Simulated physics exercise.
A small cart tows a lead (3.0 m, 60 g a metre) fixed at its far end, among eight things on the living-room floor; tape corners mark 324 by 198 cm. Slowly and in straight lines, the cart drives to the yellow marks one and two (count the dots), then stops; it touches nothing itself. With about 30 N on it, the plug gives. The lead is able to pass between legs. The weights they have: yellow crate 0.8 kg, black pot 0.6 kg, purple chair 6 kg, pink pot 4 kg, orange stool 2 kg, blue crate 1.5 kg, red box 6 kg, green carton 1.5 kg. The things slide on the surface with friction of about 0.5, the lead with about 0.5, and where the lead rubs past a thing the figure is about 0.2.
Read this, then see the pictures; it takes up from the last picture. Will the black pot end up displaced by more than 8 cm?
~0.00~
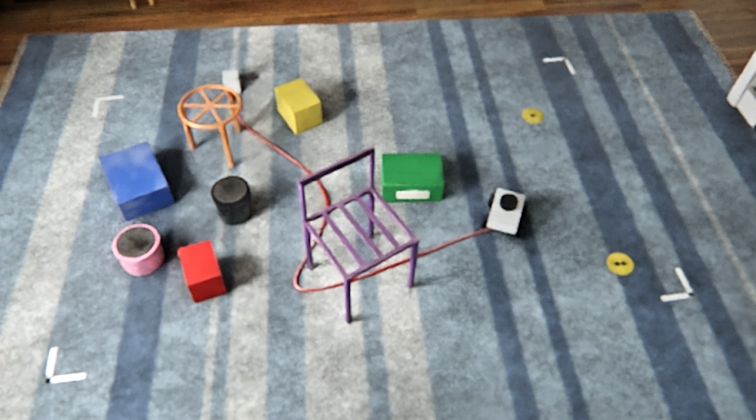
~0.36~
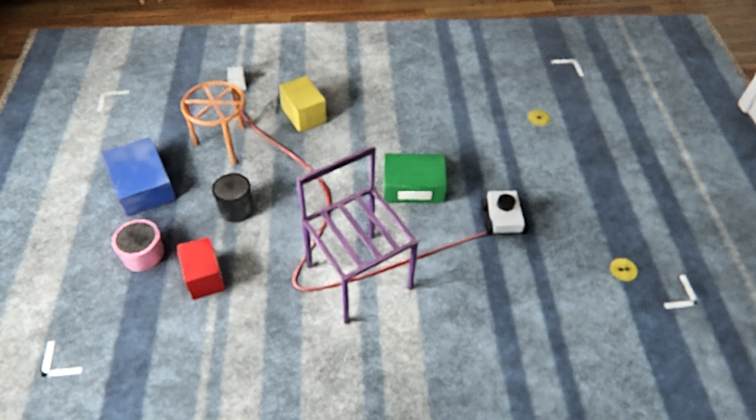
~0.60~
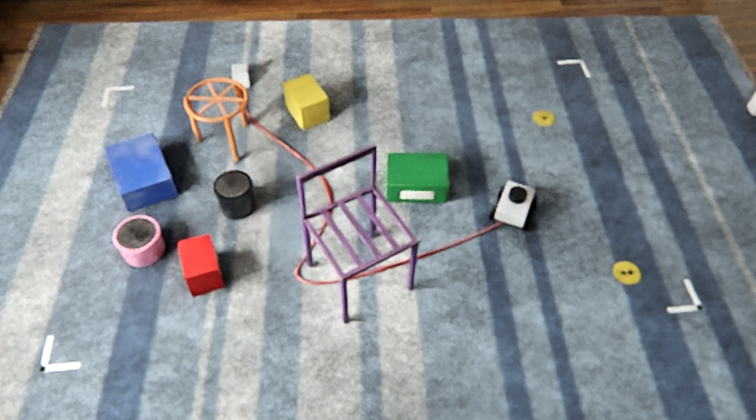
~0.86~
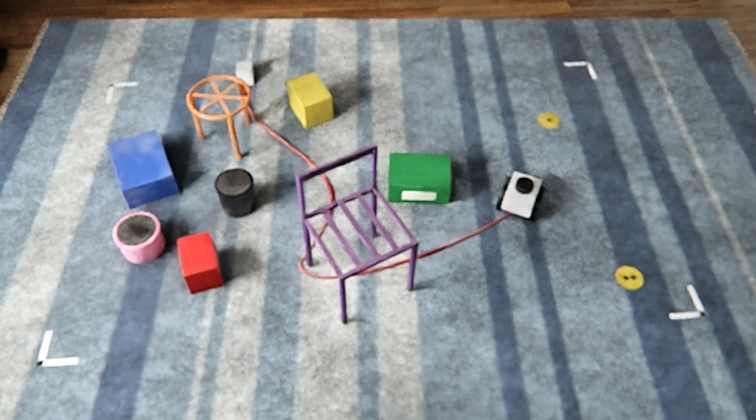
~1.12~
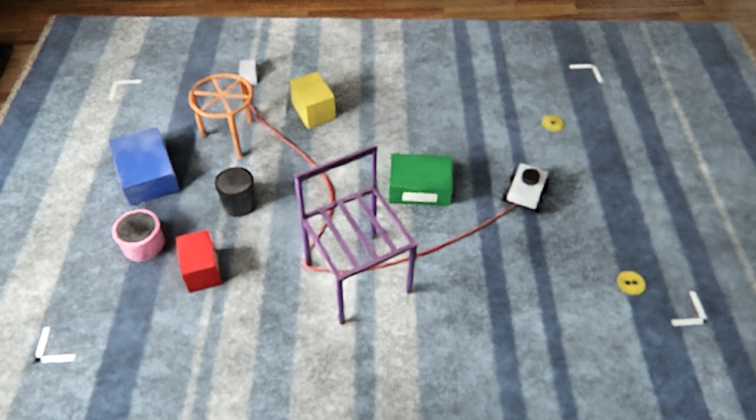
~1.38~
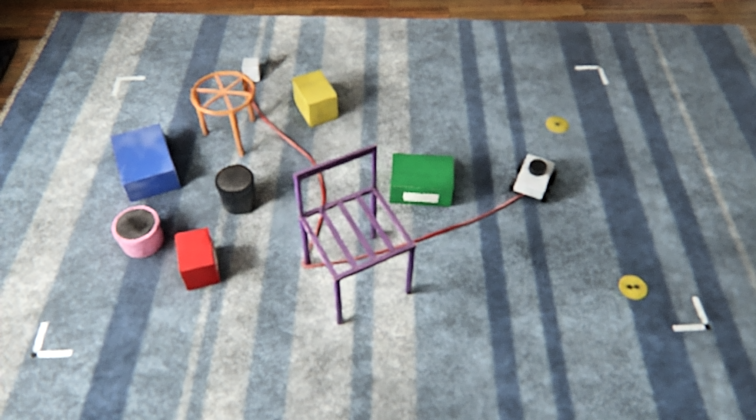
No, it remains where it was.
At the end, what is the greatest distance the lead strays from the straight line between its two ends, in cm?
Around 70 centimetres.
At 2.7 s, cart at (544, 141), 12 N at the fixed end; purple chair 5 cm off its start.
At 4.0 s, cart at (576, 163), lead slack at the fixed end; purple chair 12 cm off its start.
At 5.4 s, cart at (605, 226), lead slack at the fixed end; purple chair 12 cm off its start at (368, 211).
At 6.7 s, cart at (633, 286), lead slack at the fixed end; purple chair 12 cm off its start.
At 7.1 s, cart at (633, 286), lead slack at the fixed end; black pot 0 cm off its start at (234, 179), purple chair 12 cm off its start at (368, 211).
